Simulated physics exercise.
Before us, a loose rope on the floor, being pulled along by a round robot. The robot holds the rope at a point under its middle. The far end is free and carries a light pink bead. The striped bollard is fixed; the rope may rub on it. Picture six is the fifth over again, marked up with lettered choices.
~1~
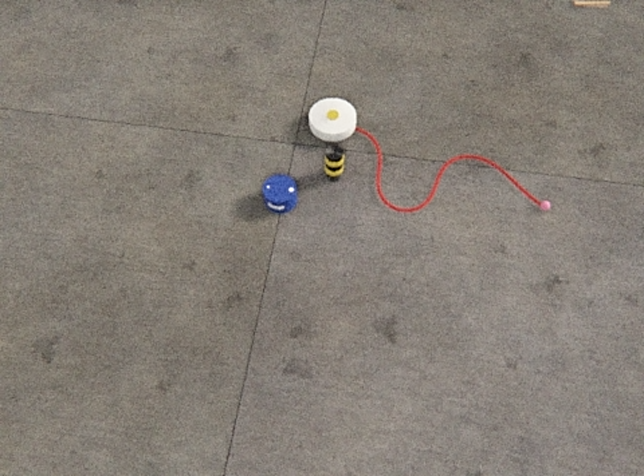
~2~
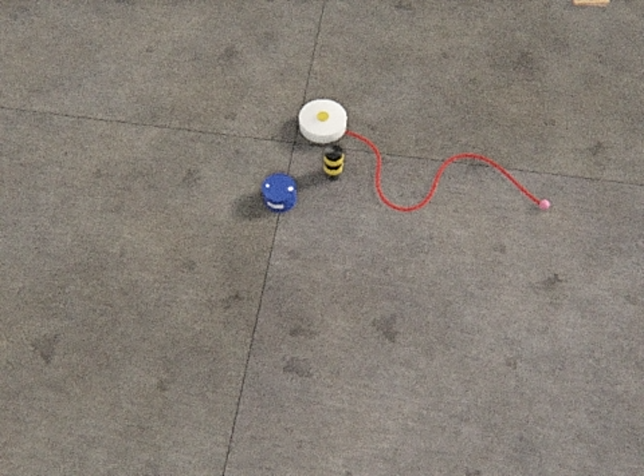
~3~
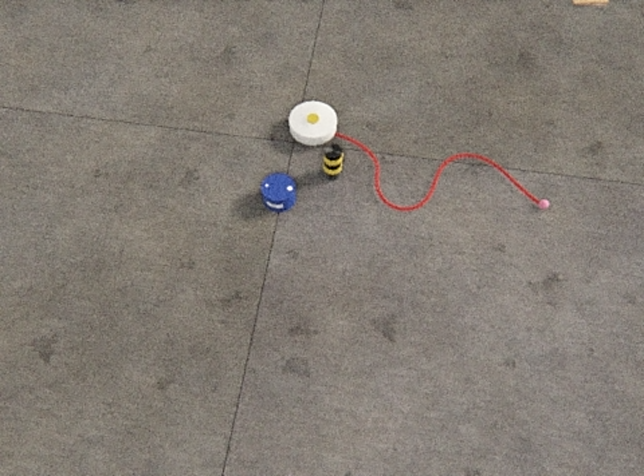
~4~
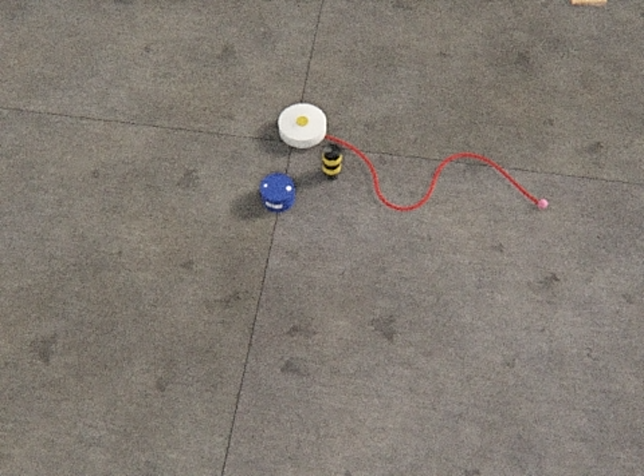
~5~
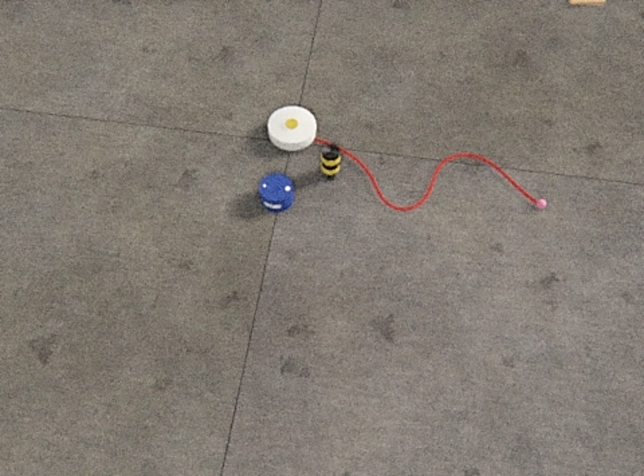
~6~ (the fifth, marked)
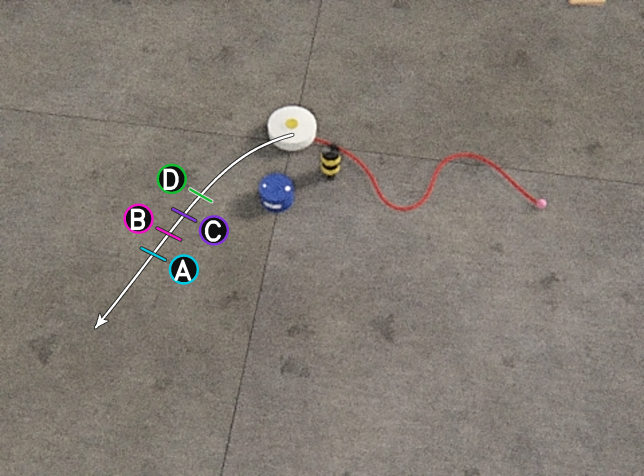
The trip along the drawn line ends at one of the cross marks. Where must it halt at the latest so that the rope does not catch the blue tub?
All is well up to C.
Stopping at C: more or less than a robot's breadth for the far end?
Less.
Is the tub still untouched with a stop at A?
No.
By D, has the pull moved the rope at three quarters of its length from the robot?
Yes.
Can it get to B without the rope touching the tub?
For that mark, no.
On the marked copy, A at (153, 254); B at (169, 234); C at (184, 215); D at (201, 195); the route from (292, 135) via (189, 209) to (96, 327).
Following C. Soon after the start, robot (248, 148), middle of the rope (416, 194), free end (541, 204).
Later, robot (211, 178), middle of the rope (387, 169), free end (541, 204).
In the end, robot (182, 210), middle of the rope (353, 167), free end (523, 192); only the bollard has been touched, if anything.
As for the rest, A brings the rope against the tub; B brings the rope against the tub; D is safe but short.
